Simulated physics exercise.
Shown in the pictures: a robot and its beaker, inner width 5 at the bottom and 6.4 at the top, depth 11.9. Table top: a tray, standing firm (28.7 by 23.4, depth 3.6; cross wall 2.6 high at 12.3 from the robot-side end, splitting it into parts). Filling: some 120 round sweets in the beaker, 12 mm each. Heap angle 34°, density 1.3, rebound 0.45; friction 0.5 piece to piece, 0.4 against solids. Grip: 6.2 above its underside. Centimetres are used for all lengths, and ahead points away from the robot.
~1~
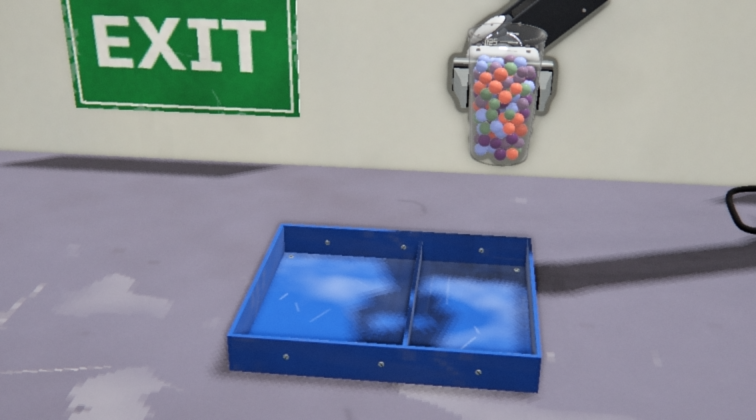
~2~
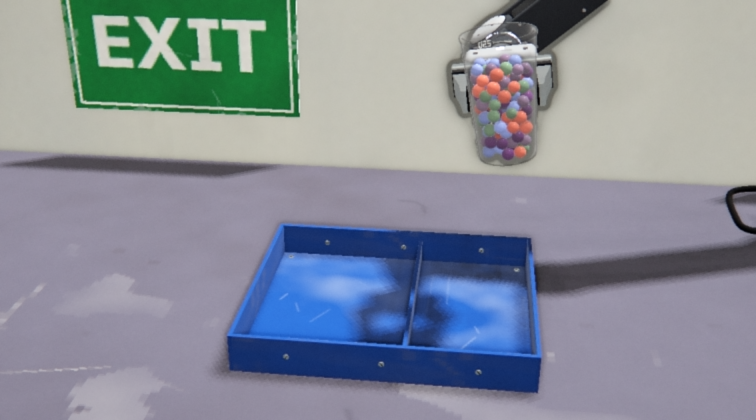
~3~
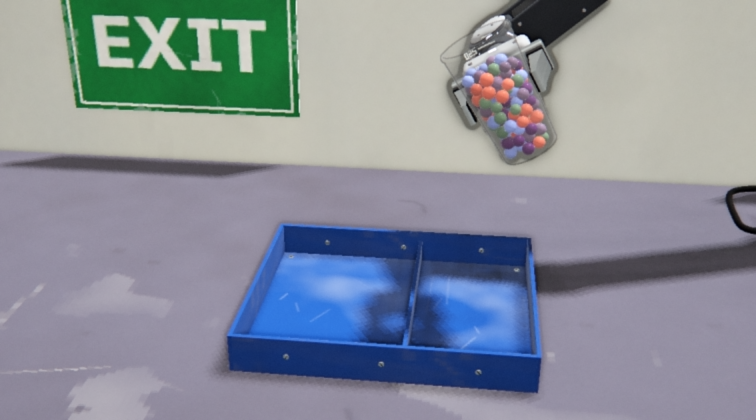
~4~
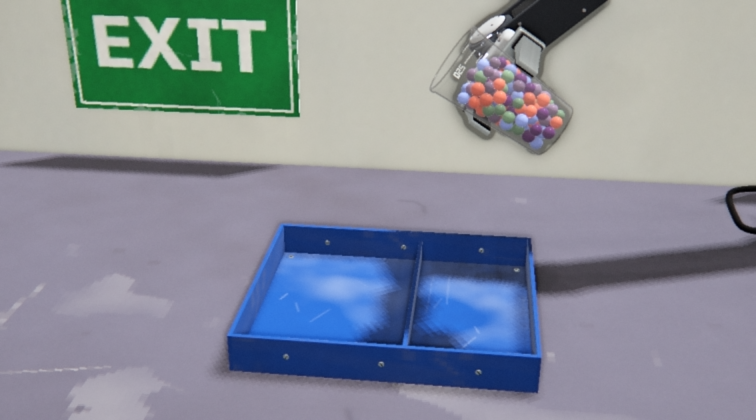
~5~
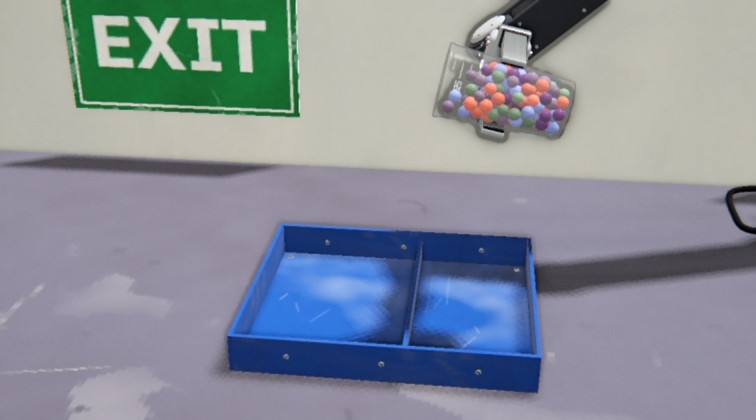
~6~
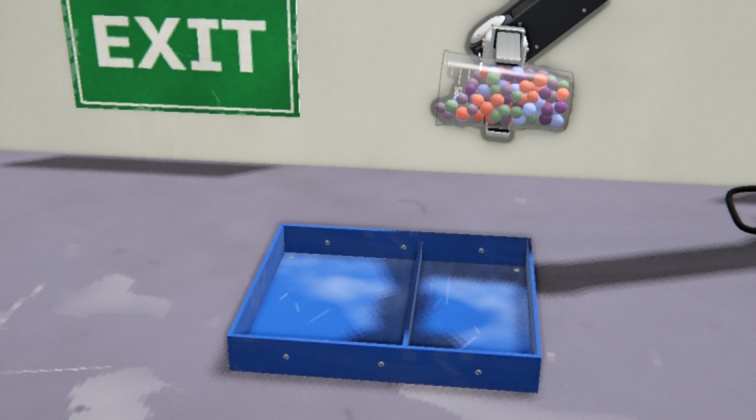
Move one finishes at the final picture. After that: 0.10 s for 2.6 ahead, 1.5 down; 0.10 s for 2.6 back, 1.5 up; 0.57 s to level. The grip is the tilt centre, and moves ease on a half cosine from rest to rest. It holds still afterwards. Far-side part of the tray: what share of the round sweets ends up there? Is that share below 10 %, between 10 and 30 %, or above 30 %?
The share is between 10 and 30 %.
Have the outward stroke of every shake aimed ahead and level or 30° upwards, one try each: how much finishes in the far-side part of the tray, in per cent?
Some 40 and 45 per cent.
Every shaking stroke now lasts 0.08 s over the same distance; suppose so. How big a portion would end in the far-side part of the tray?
The share would be near 30 %.
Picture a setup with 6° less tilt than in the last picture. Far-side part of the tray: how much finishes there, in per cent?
It would be near 15 per cent.
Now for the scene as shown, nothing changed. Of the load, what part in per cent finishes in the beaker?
About 75 percent.
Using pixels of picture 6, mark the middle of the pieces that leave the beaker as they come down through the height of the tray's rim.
Around (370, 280).
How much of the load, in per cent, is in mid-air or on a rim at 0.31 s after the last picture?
Around 17 percent of the load.
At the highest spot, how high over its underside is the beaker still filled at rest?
I'd say close to 9.0 cm.
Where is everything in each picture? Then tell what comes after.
The first picture shows the beaker middle at (503, 97), level; upper third of the load around (504, 75), from x 480 to 530, top at y 60; 120 in the beaker.
The second picture shows the beaker middle at (503, 97), tilted 8° forward; upper third of the load around (503, 75), from x 475 to 525, top at y 60.
The third picture shows the beaker middle at (504, 97), tilted 30° forward; upper third of the load around (498, 78), from x 470 to 545, top at y 60.
The fourth picture shows the beaker middle at (505, 96), tilted 56° forward; upper third of the load around (498, 80), from x 465 to 560, top at y 65.
The fifth picture shows the beaker middle at (505, 95), tilted 78° forward; upper third of the load around (506, 83), from x 450 to 565, top at y 70.
The sixth picture shows the beaker middle at (505, 95), tilted 86° forward; upper third of the load around (518, 85), from x 440 to 565, top at y 75; 120 in the beaker.
Then, 0.31 s on, tilted 79° forward, highest piece 26 above the table; 97 in the beaker, 3 in the far-side part, 20 in flight or on a rim.
Then, 0.62 s on, tilted 15° forward, highest piece 29 above the table; 92 in the beaker, 25 in the far-side part, 1 in the robot-side part, 1 on the table or floor, 1 in flight or on a rim.
Then, 0.97 s on, level, highest piece 28 above the table; 92 in the beaker, 25 in the far-side part, 2 in the robot-side part, 1 on the table or floor.
Then, 2.02 s on, level, highest piece 28 above the table; 92 in the beaker, 25 in the far-side part, 2 in the robot-side part, 1 on the table or floor.
In the end, 92 in the beaker, 25 in the far-side part, 2 in the robot-side part, 1 on the table or floor. That is 21 % in the far-side part of the tray.
